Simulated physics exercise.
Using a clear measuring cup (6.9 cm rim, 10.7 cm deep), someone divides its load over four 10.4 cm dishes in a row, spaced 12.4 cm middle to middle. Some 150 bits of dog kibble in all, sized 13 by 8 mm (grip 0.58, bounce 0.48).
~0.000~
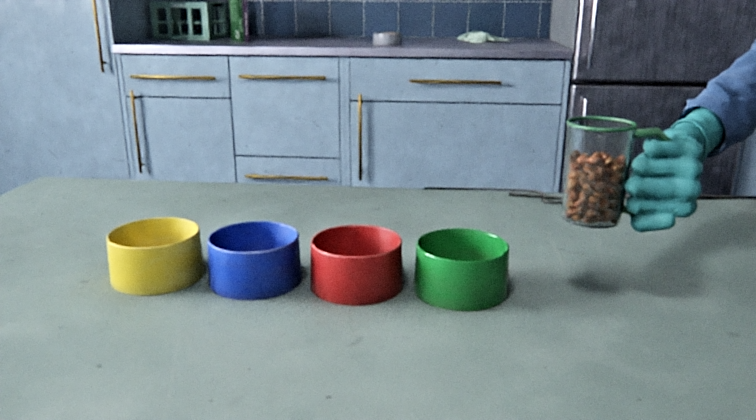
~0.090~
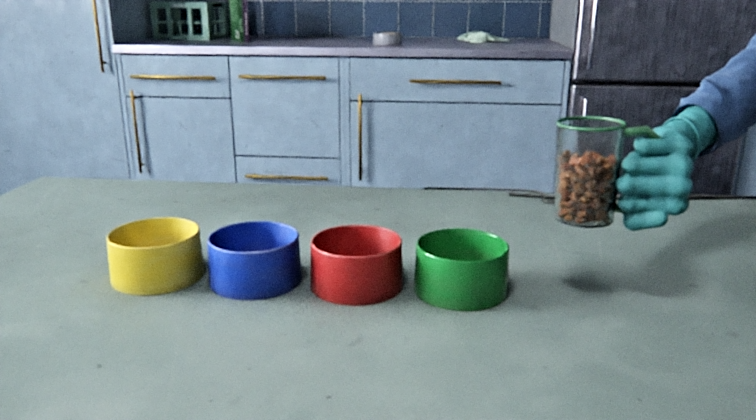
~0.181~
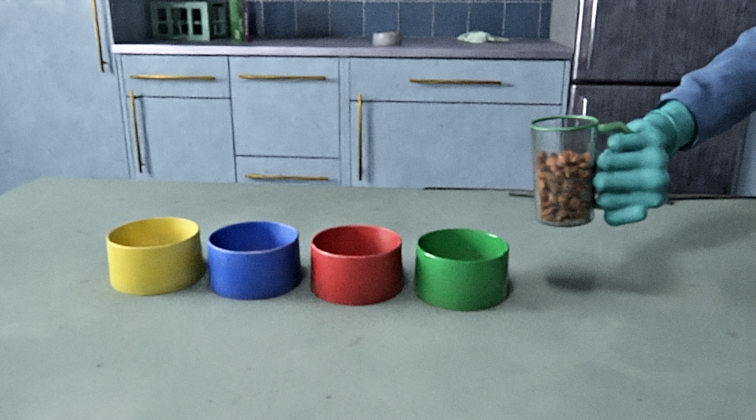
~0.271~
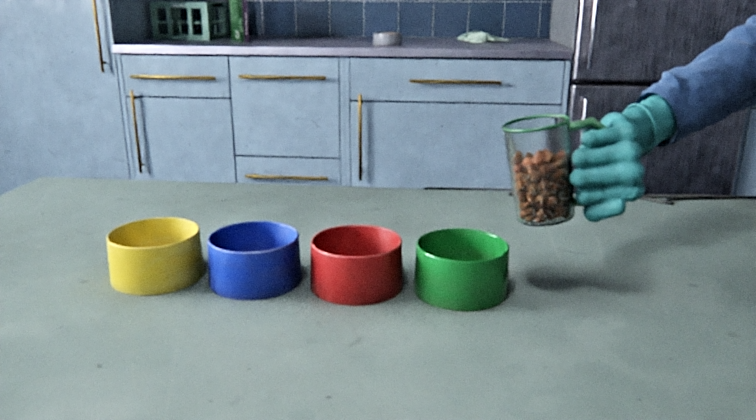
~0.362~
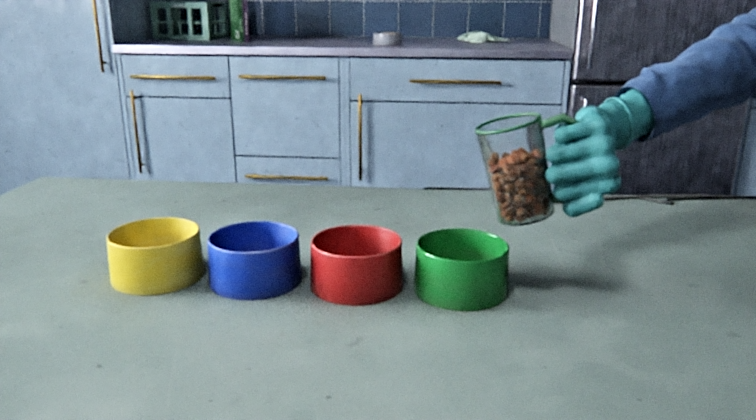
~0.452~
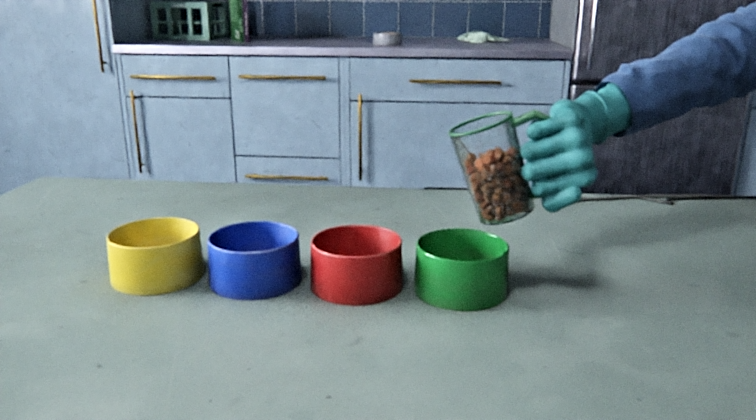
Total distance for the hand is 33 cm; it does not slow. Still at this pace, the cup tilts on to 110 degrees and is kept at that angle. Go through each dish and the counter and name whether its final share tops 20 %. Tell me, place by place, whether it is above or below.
Red dish: Below the mark; blue dish: Above the mark; green dish: Below the mark; yellow dish: Below the mark; counter: Below the mark.
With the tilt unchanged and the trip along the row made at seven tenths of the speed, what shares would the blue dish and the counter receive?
Blue: 80; counter: 0.
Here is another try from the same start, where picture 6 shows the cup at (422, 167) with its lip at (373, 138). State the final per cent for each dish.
Per cent kept: Red 0, blue 90, green 0, yellow 0.
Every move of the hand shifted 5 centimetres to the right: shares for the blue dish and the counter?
Result - blue 80 / counter 10.
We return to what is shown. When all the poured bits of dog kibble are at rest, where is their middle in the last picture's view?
About (251, 268).
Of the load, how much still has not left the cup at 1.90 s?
My estimate is about 100 per cent.
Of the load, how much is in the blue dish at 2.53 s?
I'd say close to 25 per cent at that point.
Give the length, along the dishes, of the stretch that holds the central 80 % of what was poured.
I'd put it near 6 cm.
After 1.32 s, tilt 61 degrees; cup holds 100 %.
After 1.90 s, tilt 89 degrees; cup holds 100 %.
After 2.53 s, tilt 110 degrees; cup holds 75 %, blue 25 %.
At rest (4.6 s), red 0 %, blue 85 %, green 0 %, yellow 0 %, counter 0 %, cup 15 %.
